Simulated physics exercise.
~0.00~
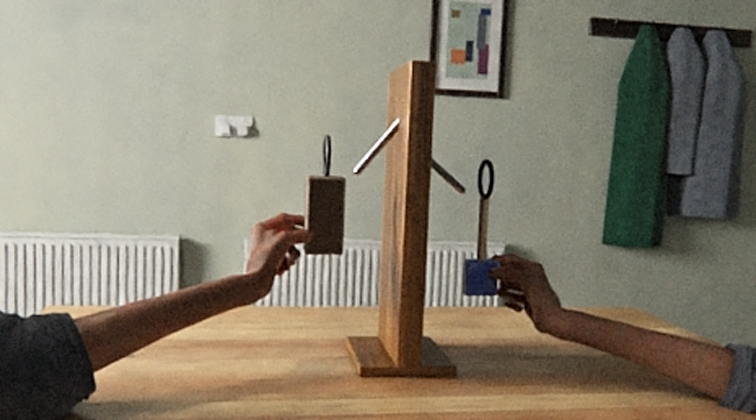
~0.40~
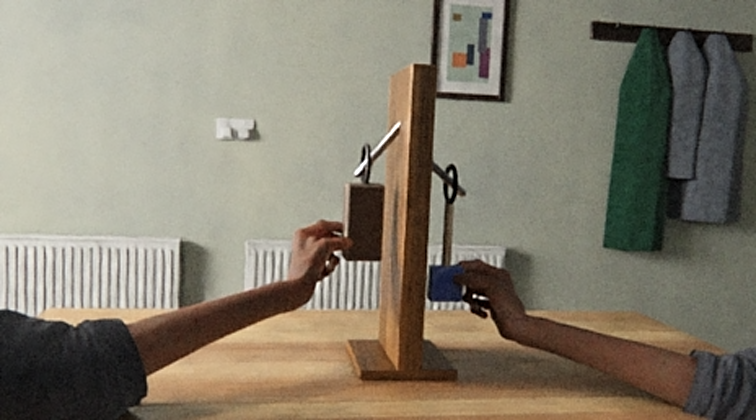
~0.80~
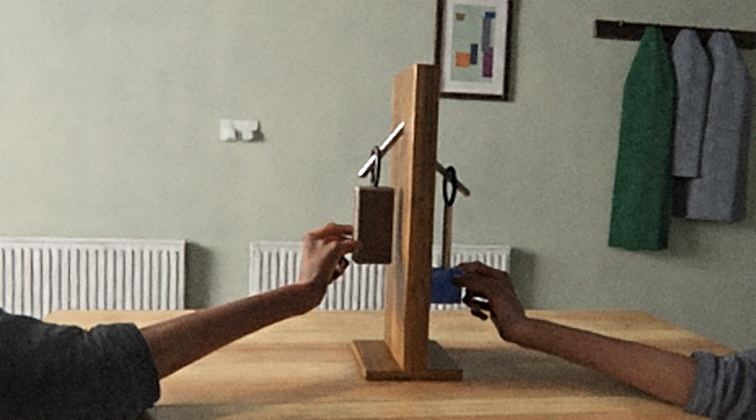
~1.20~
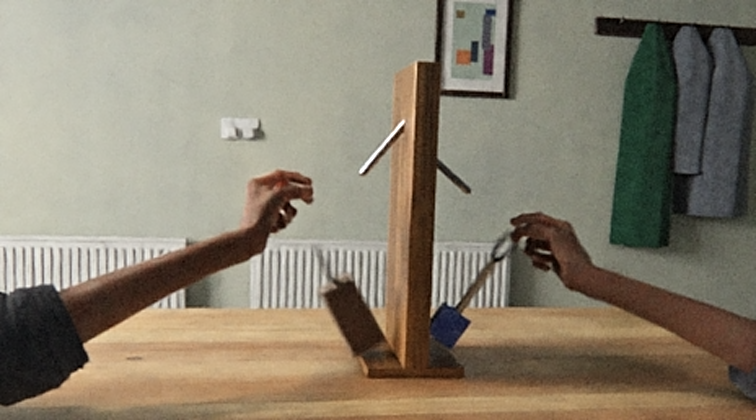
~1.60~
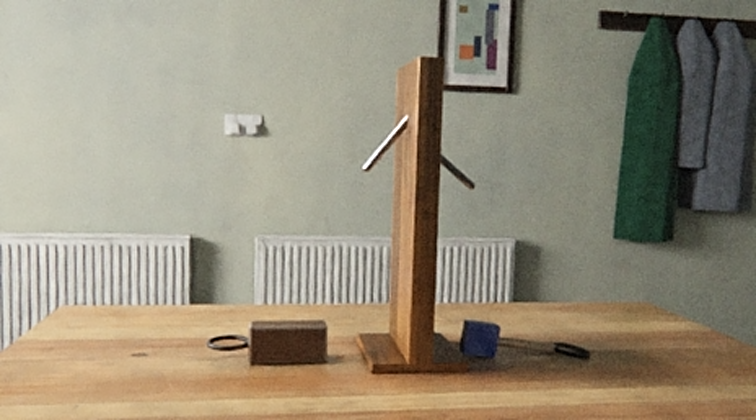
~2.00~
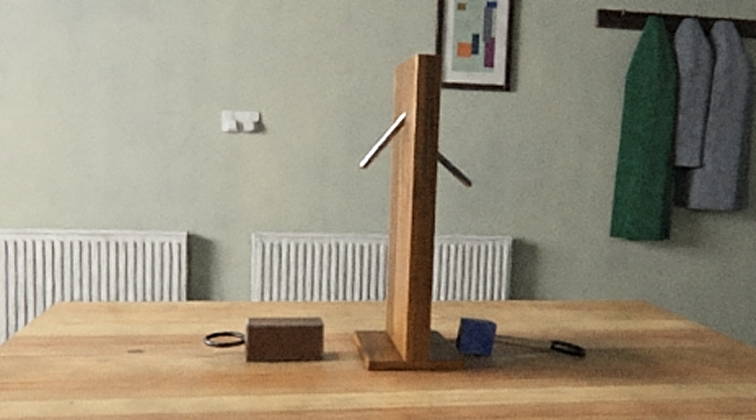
A brown block with a dark ring on top, held by a hand on the left, moves right toward a wooden stand, while another hand brings a small blue block on a looped handle in from the right. The two rings come up to the slanted pegs on either side of the post, and the hands hold the objects there briefly. Then both hands let go and draw back, and the objects drop, tilting beside the base. With the hands gone, both lie still on the table, one on each side of the stand, and the pegs are empty.
